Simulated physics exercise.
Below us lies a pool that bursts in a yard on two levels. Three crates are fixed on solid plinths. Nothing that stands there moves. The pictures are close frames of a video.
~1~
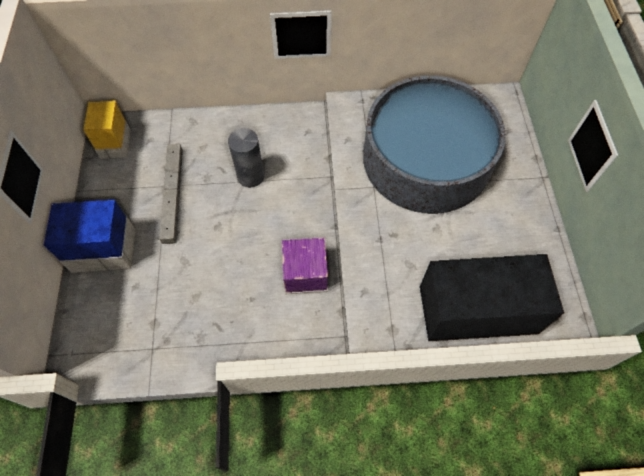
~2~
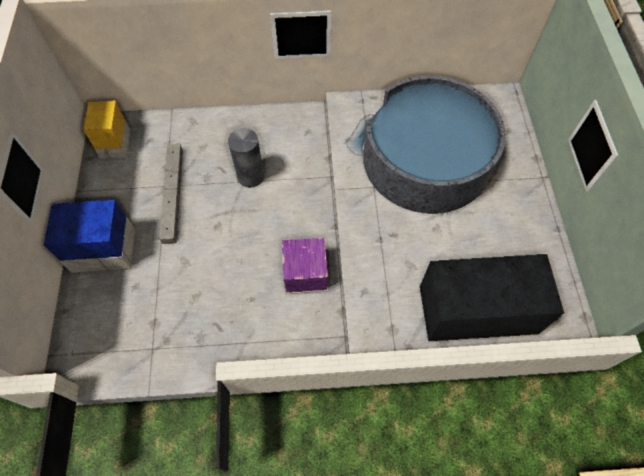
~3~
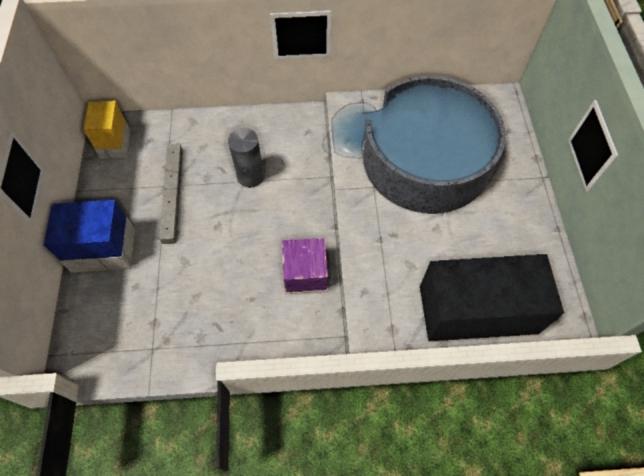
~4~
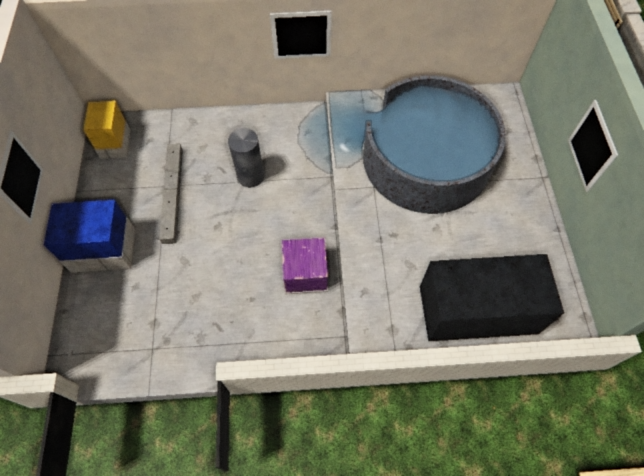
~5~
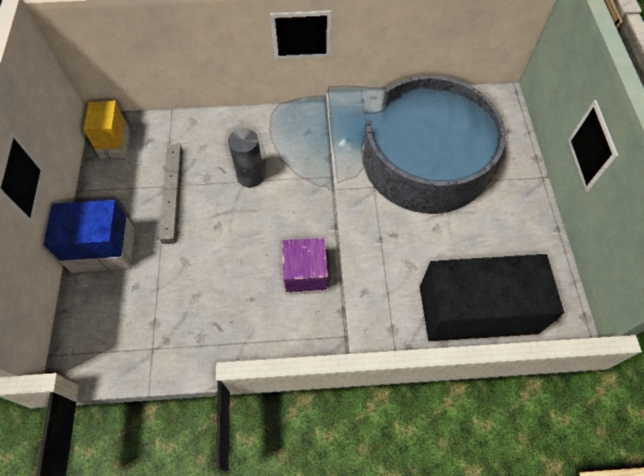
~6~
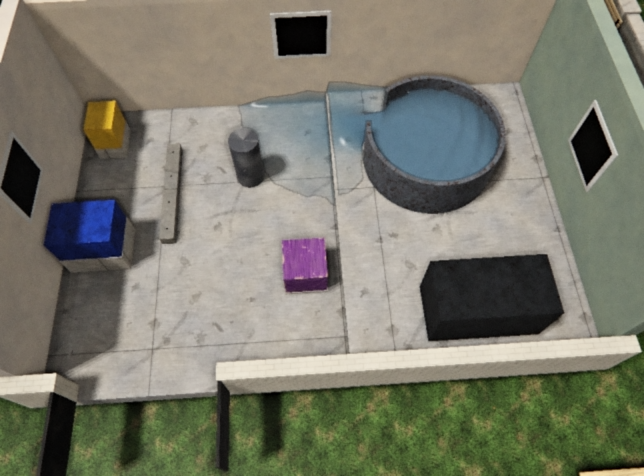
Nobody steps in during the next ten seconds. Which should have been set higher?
One by one: The purple crate is wetted; the blue crate escapes dry; the yellow crate is wetted.
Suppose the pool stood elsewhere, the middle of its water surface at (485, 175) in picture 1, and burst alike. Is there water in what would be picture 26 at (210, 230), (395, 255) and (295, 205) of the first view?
One after the other: Wet, dry, under water.
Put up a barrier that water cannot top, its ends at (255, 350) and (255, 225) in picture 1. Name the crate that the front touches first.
It is the yellow one.
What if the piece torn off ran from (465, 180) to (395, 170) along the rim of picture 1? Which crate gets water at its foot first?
First comes the purple one.
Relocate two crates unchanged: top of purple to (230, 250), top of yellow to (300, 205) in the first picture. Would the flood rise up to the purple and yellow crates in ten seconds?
In short: Purple is wetted; yellow is safe.
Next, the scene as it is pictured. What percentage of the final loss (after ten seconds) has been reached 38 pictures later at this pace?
Roughly 30 per cent.
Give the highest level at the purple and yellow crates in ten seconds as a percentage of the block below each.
Near 170 and 160 in a hundred.
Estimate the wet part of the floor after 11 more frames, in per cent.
Near 35 in a hundred.
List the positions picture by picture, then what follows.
The round tank at (435, 130) is whole and still, in the first picture.
Water pours out at (373, 128) and has run to a hidden place, in the second picture.
Water pours out at (373, 129) and has run to (349, 108), in the third picture.
The front is at (306, 121), out from the gap at (373, 129), in the fourth picture.
Water pours out at (373, 129) and has run to (280, 108), in the fifth picture.
The front is at (244, 105), out from the gap at (373, 129), in the sixth picture.
A moment on, water covers 20 % of the floor; the purple crate water round its plinth, the blue crate not reached, the yellow crate water round its plinth.
Next, water covers 35 % of the floor; the purple crate water round its plinth, the blue crate not reached, the yellow crate water round its plinth.
Then, water covers 50 % of the floor; the purple crate water round its plinth, the blue crate water round its plinth, the yellow crate water round its plinth.
Later, water covers 70 % of the floor; the purple crate water round its plinth, the blue crate water round its plinth, the yellow crate water round its plinth.
In the end, water covers 80 % of the floor; the purple crate was topped, the blue crate stayed above the water, the yellow crate was topped.
